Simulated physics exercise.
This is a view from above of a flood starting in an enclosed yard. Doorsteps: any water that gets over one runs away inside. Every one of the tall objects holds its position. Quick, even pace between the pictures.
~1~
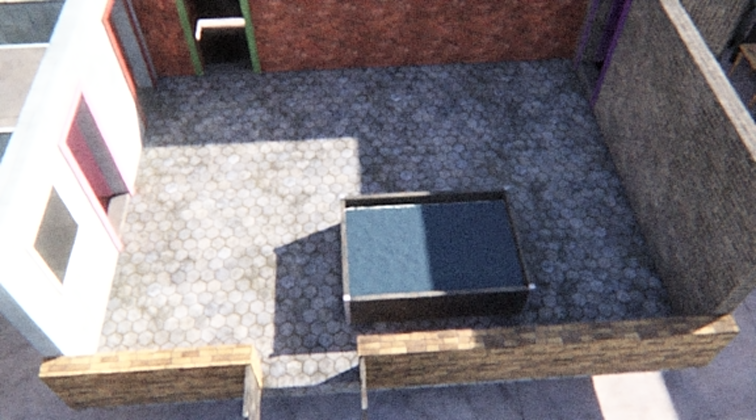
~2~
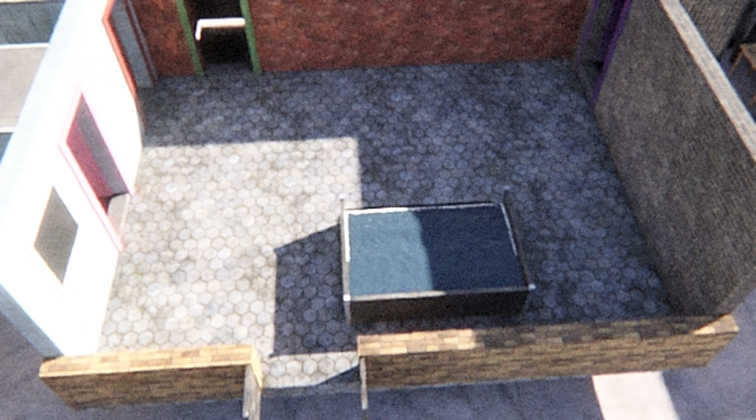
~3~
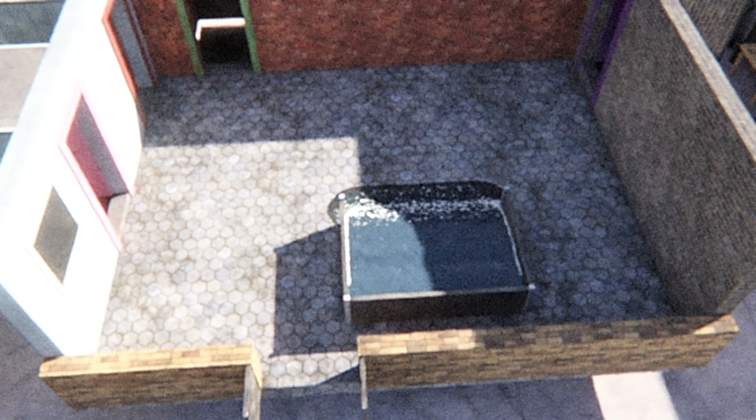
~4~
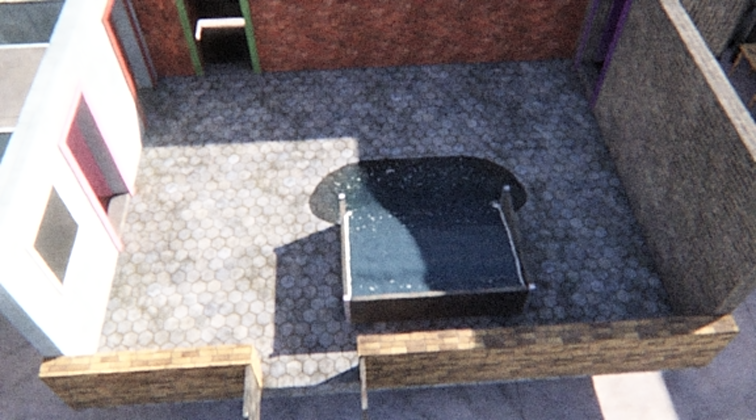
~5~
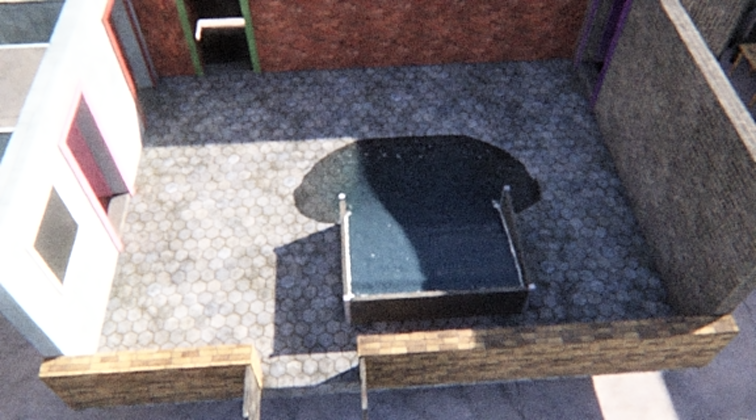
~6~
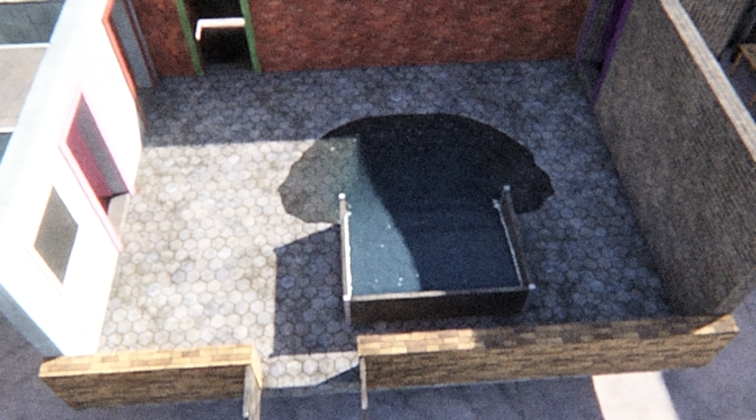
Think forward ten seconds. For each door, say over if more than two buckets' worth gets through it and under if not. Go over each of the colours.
As I see it, the green door overshoots the mark there. The red door overshoots the mark there. The pink door doesn't overshoot the mark there. The purple door doesn't overshoot the mark there.
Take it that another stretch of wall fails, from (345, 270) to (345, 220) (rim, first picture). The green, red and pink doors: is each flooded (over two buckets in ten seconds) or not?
In that case the green one breaks the limit, the red one breaks the limit and the pink one breaks the limit.
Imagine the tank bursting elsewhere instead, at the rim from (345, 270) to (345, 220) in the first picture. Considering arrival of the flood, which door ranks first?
That one is the pink-painted one.
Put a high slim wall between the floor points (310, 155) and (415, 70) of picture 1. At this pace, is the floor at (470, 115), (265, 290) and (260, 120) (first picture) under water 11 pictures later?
Point by point: First submerged, second not reached, third submerged.
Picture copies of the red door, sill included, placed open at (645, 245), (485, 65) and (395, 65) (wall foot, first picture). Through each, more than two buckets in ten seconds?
Taking them as listed, the first undershoots, the second overshoots and the third overshoots.
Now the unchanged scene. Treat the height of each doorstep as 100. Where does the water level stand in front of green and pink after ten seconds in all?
First 170 percent, then 40 percent.
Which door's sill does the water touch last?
Answer - the pink-painted one.
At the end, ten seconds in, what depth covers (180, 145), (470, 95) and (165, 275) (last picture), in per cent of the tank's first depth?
8, 6 and 6 per cent, roughly.
A moment on, water covers 35 % of the floor; the green door not reached, the red door not reached, the pink door not reached, the purple door not reached.
Next, water covers 45 % of the floor; the green door not reached, the red door not reached, the pink door not reached, the purple door not reached.
Then, water covers 50 % of the floor; the green door under two buckets in, the red door under two buckets in, the pink door not reached, the purple door wet at the sill, nothing in.
Later, water covers 75 % of the floor; the green door over two buckets in, the red door far over two buckets in, the pink door wet at the sill, nothing in, the purple door wet at the sill, nothing in.
In the end, water covers 95 % of the floor; the green door over two buckets in, the red door far over two buckets in, the pink door wet at the sill, nothing in, the purple door wet at the sill, nothing in.
